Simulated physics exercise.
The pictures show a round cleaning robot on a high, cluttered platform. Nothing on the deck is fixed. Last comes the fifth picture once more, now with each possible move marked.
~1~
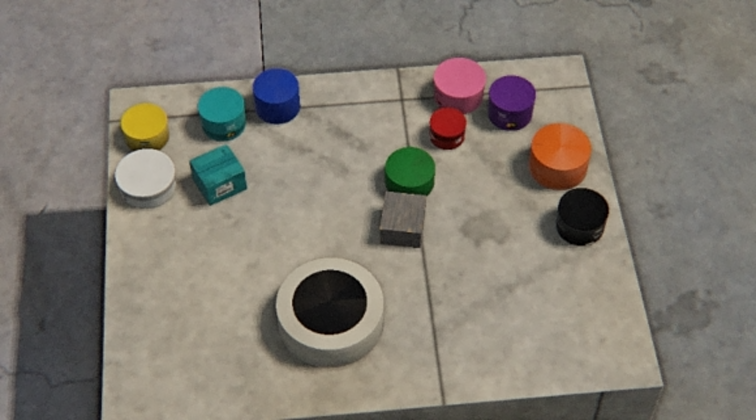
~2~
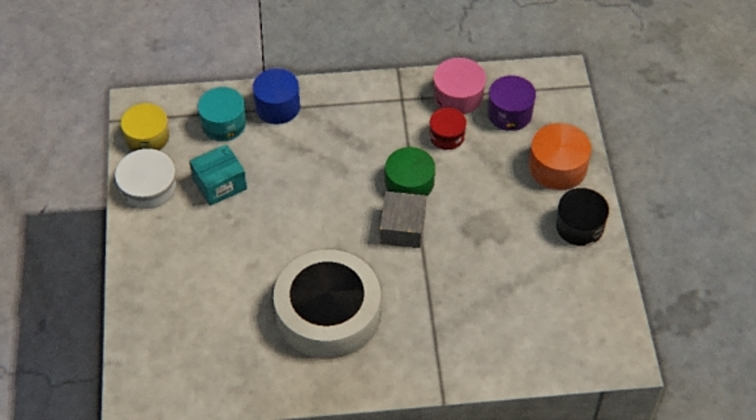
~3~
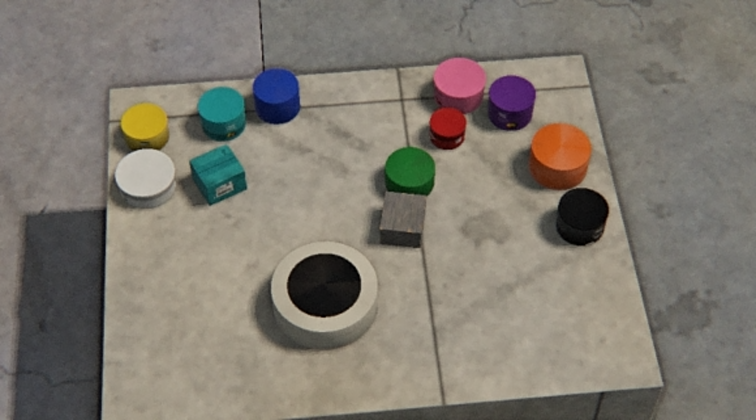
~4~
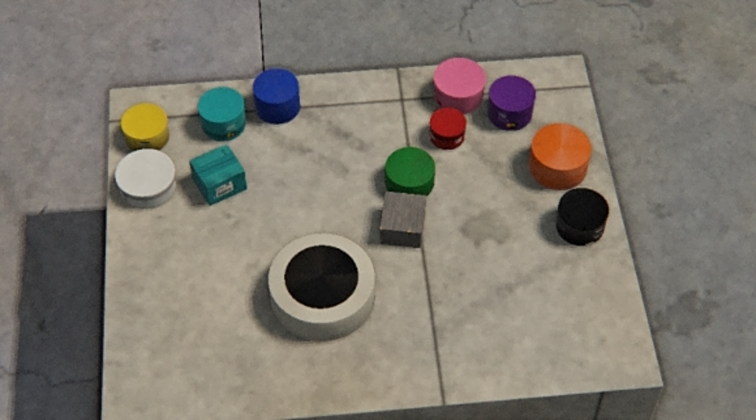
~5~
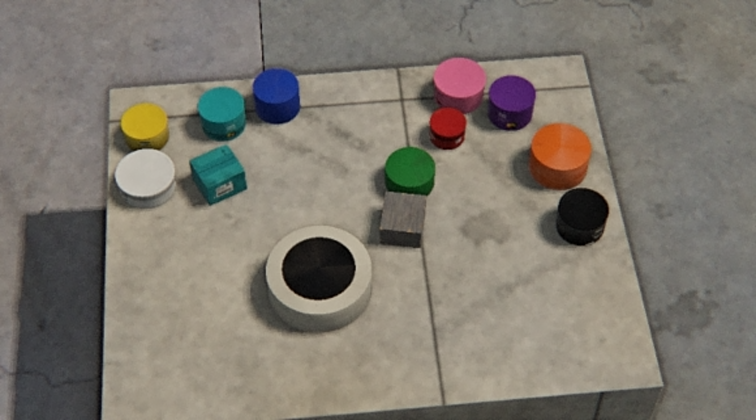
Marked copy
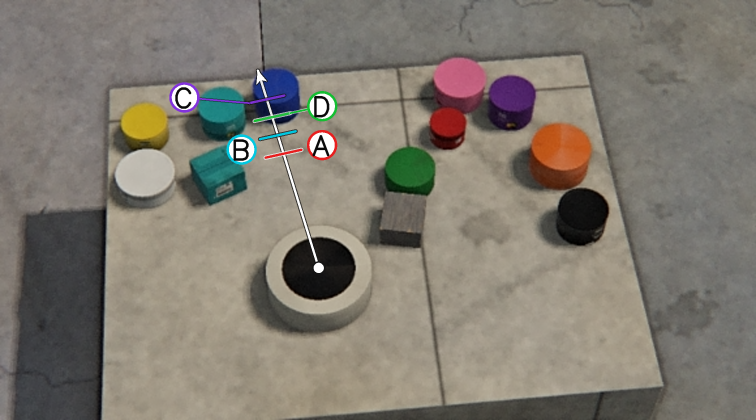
At the start, a round white cleaning robot with a dark top sits near the front edge of a raised stone platform, below colourful canisters, pails and two boxes. It then glides slowly a short way back and slightly left, while everything around it stays still.
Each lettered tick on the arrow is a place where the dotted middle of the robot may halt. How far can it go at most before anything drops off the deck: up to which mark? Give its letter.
Up to mark D.
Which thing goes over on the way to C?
The blue canister.
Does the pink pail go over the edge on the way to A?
No.
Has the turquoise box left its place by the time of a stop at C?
Yes.
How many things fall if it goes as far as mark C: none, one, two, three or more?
In all, one.
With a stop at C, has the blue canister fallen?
Yes.
On the copy, A at (284, 154); B at (278, 135); C at (267, 99); D at (272, 117); the arrow from (319, 268) to (258, 71); the white dot at (319, 268).
On D. First, robot (302, 221); yellow pail (146, 129); white pail (146, 179).
Then, robot (285, 166); turquoise box (212, 167); yellow pail (146, 129).
Finally, robot (273, 129); blue canister (274, 75); turquoise pail (212, 105); nothing has fallen.
By contrast, A is safe but short; B is safe but short; C drops the blue canister.
